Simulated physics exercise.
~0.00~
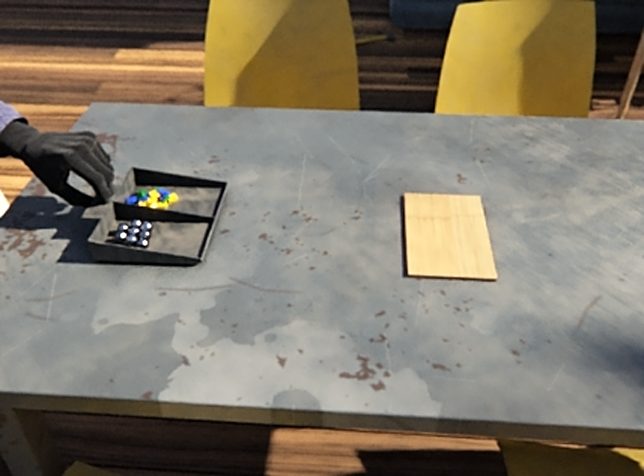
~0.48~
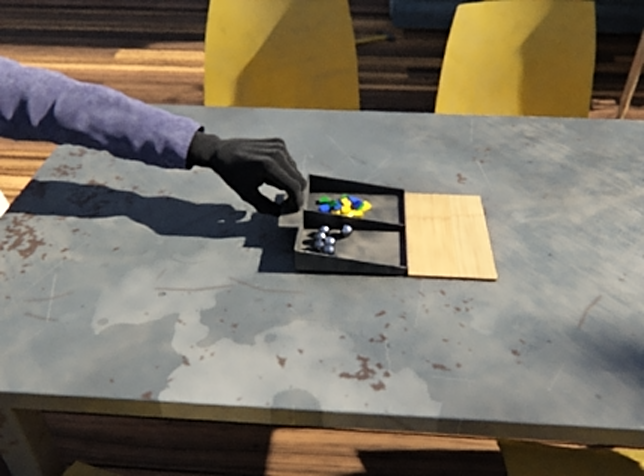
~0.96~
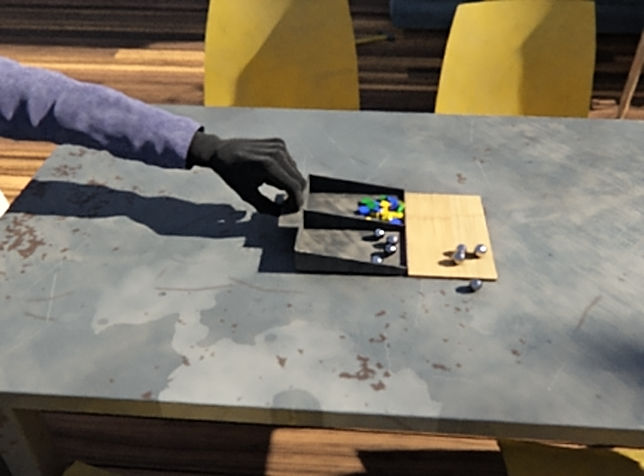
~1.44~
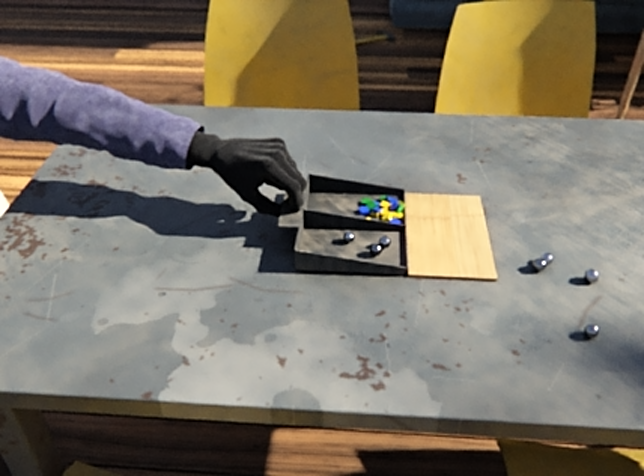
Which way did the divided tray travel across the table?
The tray moved to the right, toward the flat wooden board.
